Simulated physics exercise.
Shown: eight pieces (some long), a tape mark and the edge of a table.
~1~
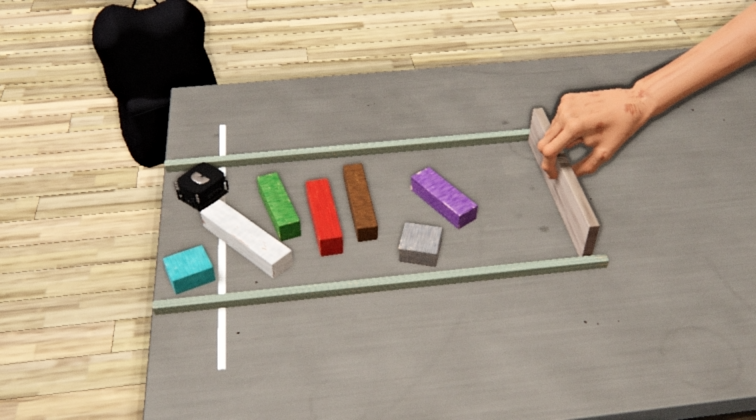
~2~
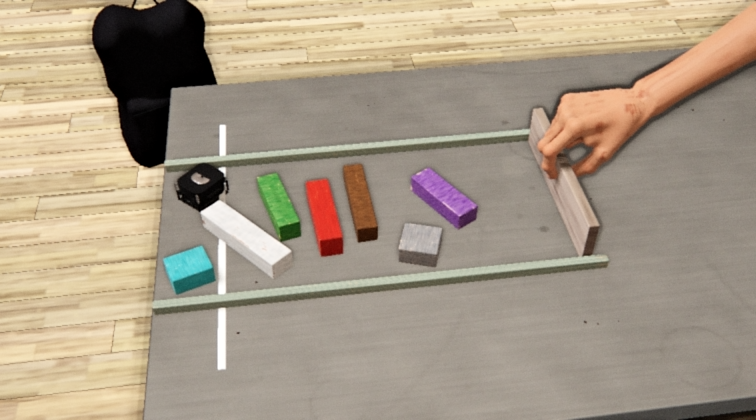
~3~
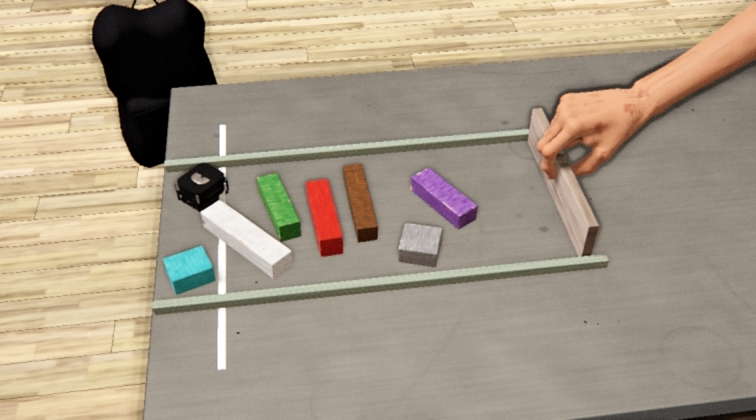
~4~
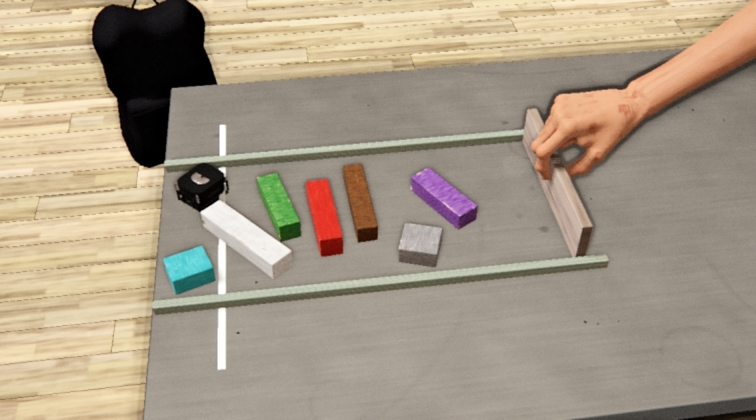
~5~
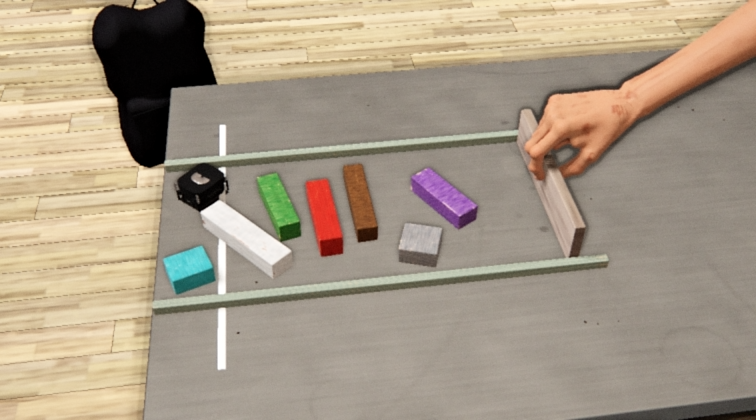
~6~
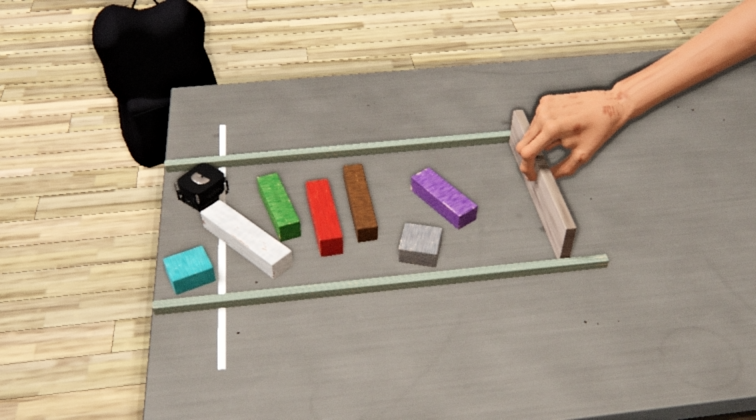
The video shows a hand holding a wooden board upright between two rails on a gray table, near colored blocks and a small black case. The hand slides the board slightly left while the other objects stay still.
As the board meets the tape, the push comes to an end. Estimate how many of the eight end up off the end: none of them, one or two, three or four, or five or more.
The board is going to sweep off three, or four.
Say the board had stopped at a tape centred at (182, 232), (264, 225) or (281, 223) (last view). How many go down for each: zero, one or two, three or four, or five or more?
Per place, in order: More than four; one to two; none at all.
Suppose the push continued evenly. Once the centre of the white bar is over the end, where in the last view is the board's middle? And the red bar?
The middle sits near (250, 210) for the first and near (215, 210) for the other.
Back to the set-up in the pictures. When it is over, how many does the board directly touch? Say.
2 in contact.
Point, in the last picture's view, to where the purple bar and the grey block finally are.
In order, first (209, 218), then (201, 271).
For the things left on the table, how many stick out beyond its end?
You'd get 1.
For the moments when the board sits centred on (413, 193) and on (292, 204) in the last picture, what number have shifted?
Note: First position 2; second position 8.
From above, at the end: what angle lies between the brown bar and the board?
It comes to around 0 degrees.
A little later, none off yet; turquoise block at rest near (189, 270); black case at rest near (202, 187); white bar at rest near (246, 238).
When it is over, the number that fall off is three or four; down, green bar, white bar, black case and turquoise block.
